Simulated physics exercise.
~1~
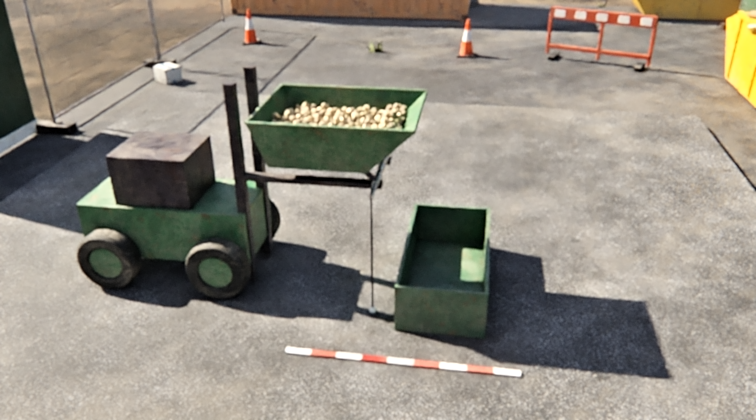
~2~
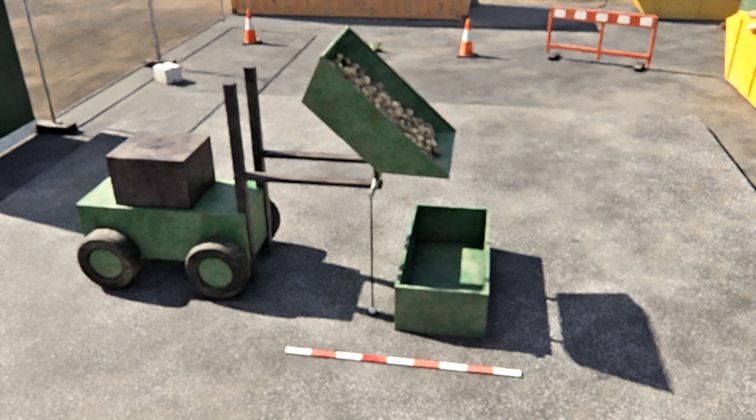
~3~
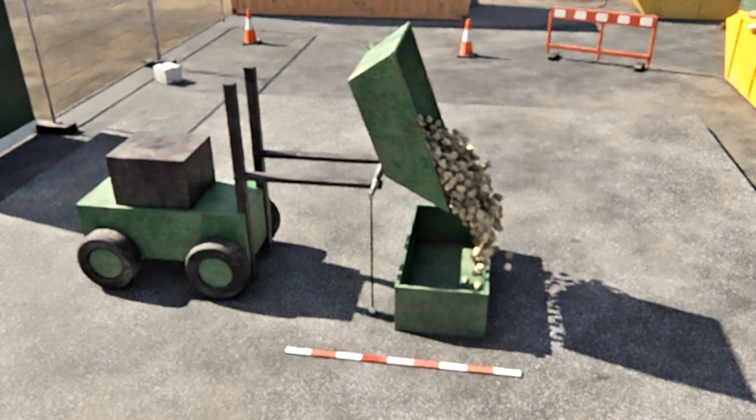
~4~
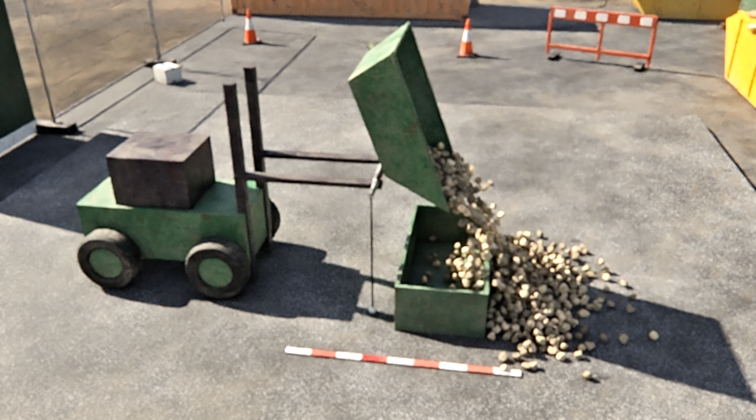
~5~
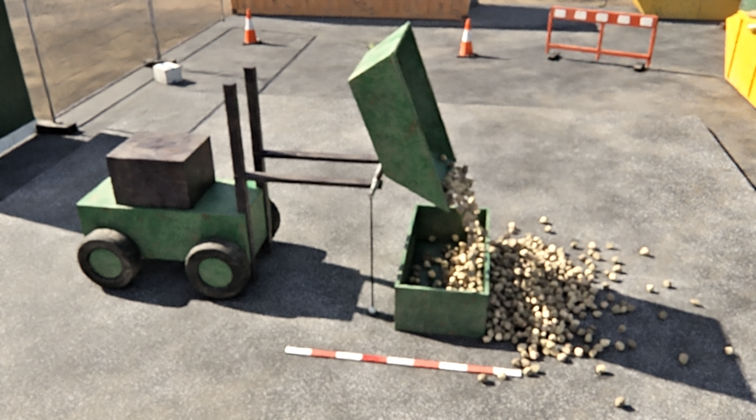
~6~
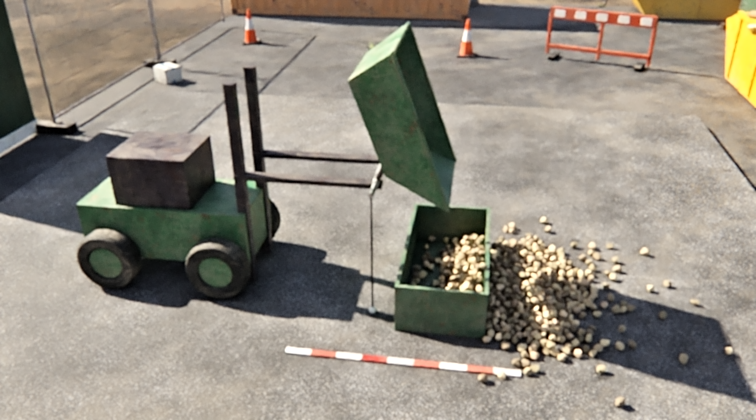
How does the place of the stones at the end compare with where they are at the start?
At the start the stones sit up in the raised green skip. By the end they are lower and further right, with some in the bin and most on the ground to its right.
